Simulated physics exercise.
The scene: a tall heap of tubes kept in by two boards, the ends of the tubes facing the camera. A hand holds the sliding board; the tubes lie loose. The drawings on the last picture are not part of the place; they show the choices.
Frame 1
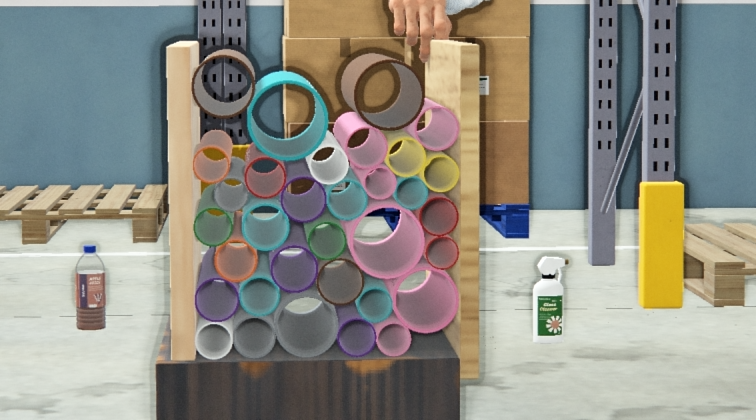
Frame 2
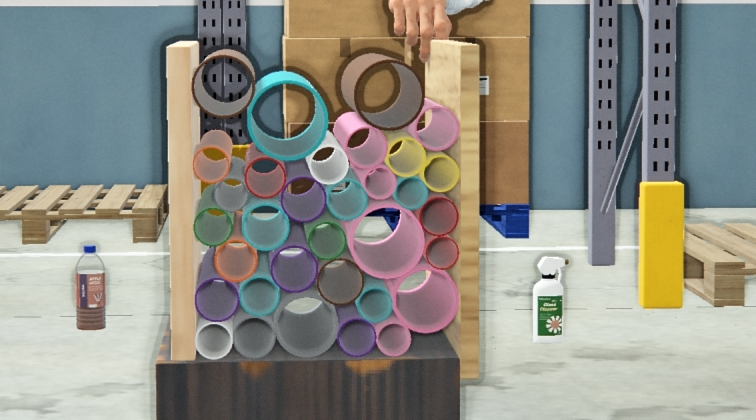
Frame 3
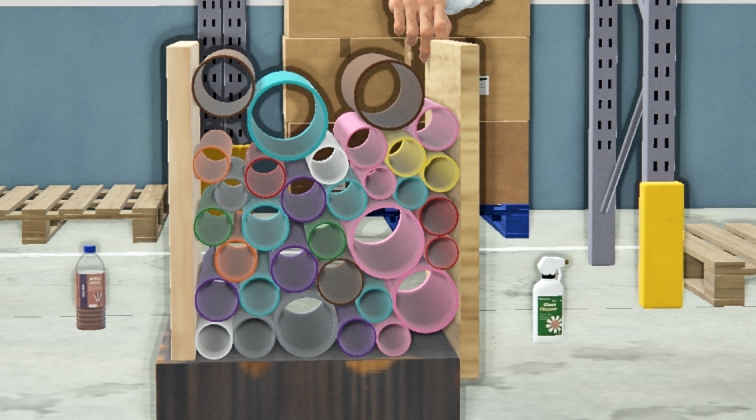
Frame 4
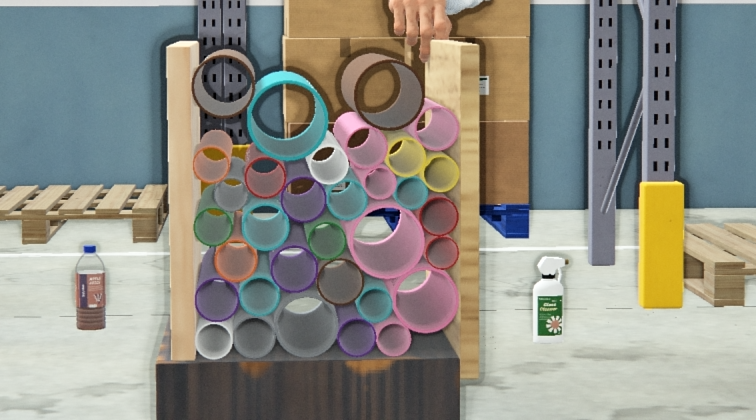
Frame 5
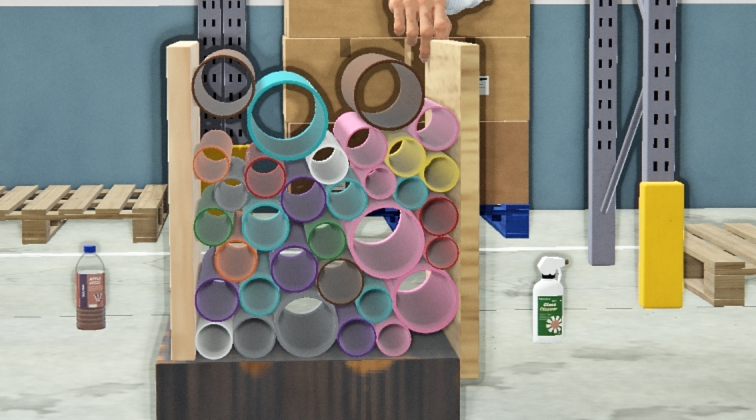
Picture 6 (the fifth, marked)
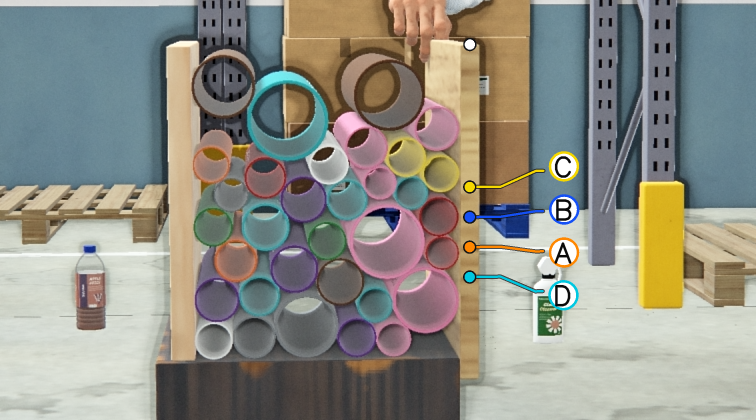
A hand resting at the top of the right wooden board, staying still beside a tall heap of motionless, colourful tubes.
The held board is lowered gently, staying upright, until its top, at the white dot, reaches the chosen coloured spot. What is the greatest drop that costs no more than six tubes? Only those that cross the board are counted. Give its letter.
It can be let down to B.
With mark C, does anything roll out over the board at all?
At C: Yes.
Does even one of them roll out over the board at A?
At A: Yes.
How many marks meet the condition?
Two of them.
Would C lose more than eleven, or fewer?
Fewer than eleven.
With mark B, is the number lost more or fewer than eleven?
It loses fewer than eleven.
On the marked copy, A at (470, 247); B at (470, 217); C at (470, 187); D at (470, 277); the white dot at (470, 45).
Following B. Soon after the start, top of the board (460, 121).
Later, top of the board (459, 208).
In the end, top of the board (459, 216), four out over the board.
As for the rest, A more than six out over the board; C one out over the board; D more than six out over the board.
